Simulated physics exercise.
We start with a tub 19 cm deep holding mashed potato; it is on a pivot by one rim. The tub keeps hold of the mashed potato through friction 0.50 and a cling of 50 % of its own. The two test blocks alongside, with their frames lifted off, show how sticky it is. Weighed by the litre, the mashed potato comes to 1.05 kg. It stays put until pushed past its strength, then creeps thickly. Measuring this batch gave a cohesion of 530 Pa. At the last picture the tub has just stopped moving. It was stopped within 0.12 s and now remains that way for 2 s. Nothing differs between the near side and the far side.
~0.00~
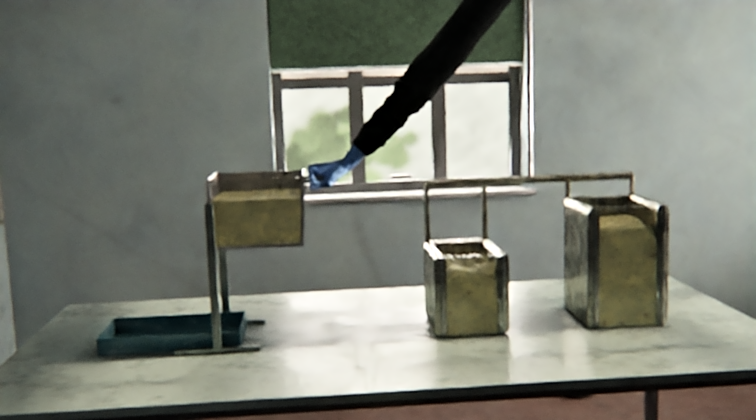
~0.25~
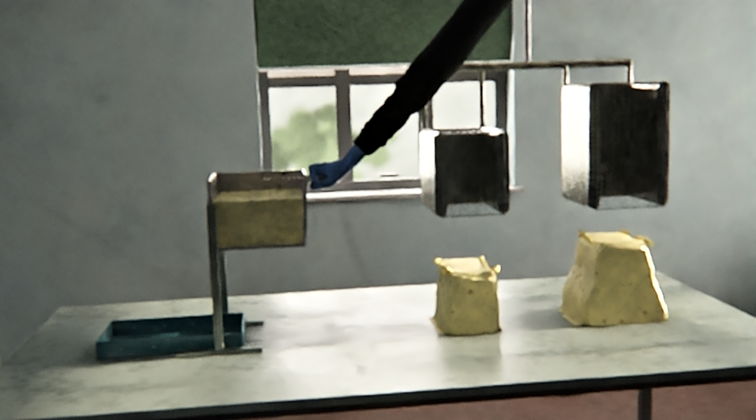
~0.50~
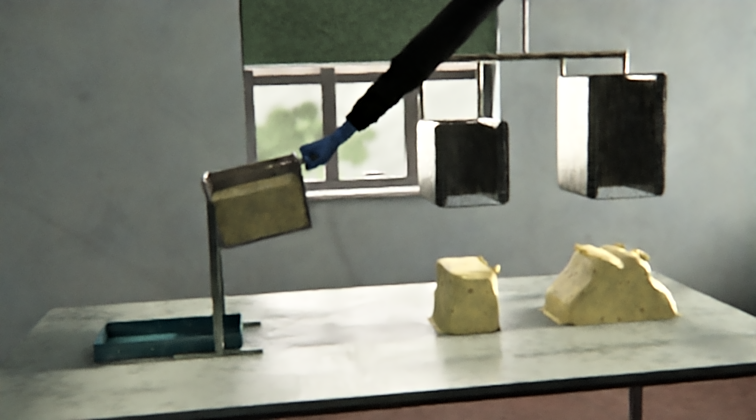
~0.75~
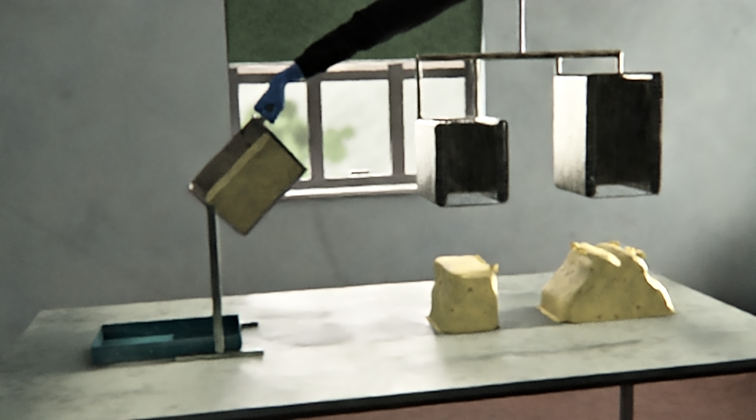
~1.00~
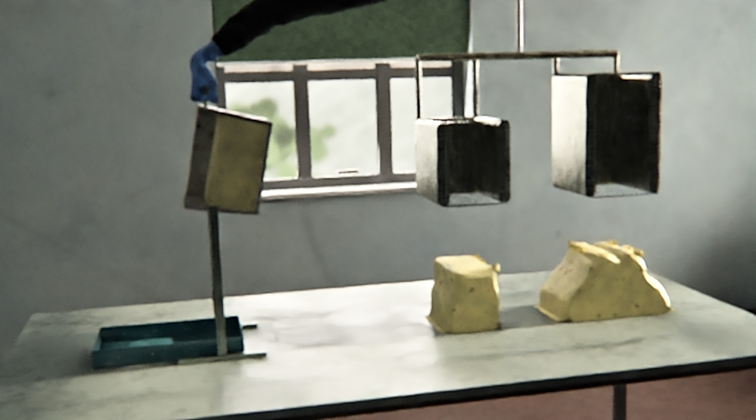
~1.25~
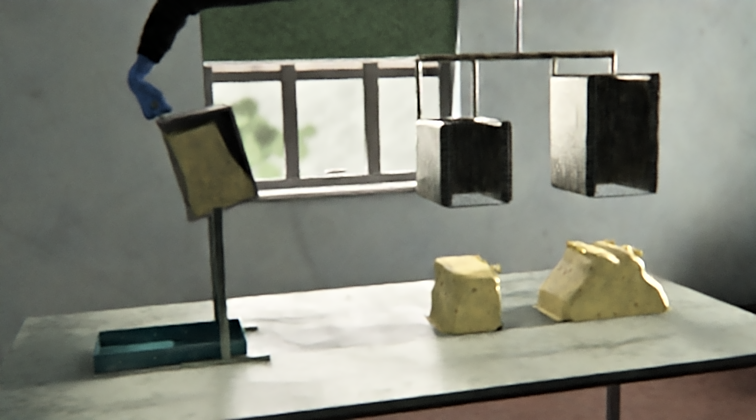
A blue-gloved hand swung a tub of mashed potato up and over to the left on its stand, after two metal boxes rose off pale yellow blocks and the bigger block slumped.
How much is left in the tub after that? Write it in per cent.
About 0 %.
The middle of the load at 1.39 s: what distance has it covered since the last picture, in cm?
Measured shift, roughly 8 cm.
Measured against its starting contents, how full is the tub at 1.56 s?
Near 22 %.
After 1.39 s, the tub is at 104 degrees and holds 66 %.
After 1.56 s, the tub is at 104 degrees and holds 21 %.
After 1.73 s, the tub is at 104 degrees and holds 0 %.
After 1.90 s, the tub is at 104 degrees and holds 0 %.
After 3.25 s, the tub is at 104 degrees and holds 0 %.
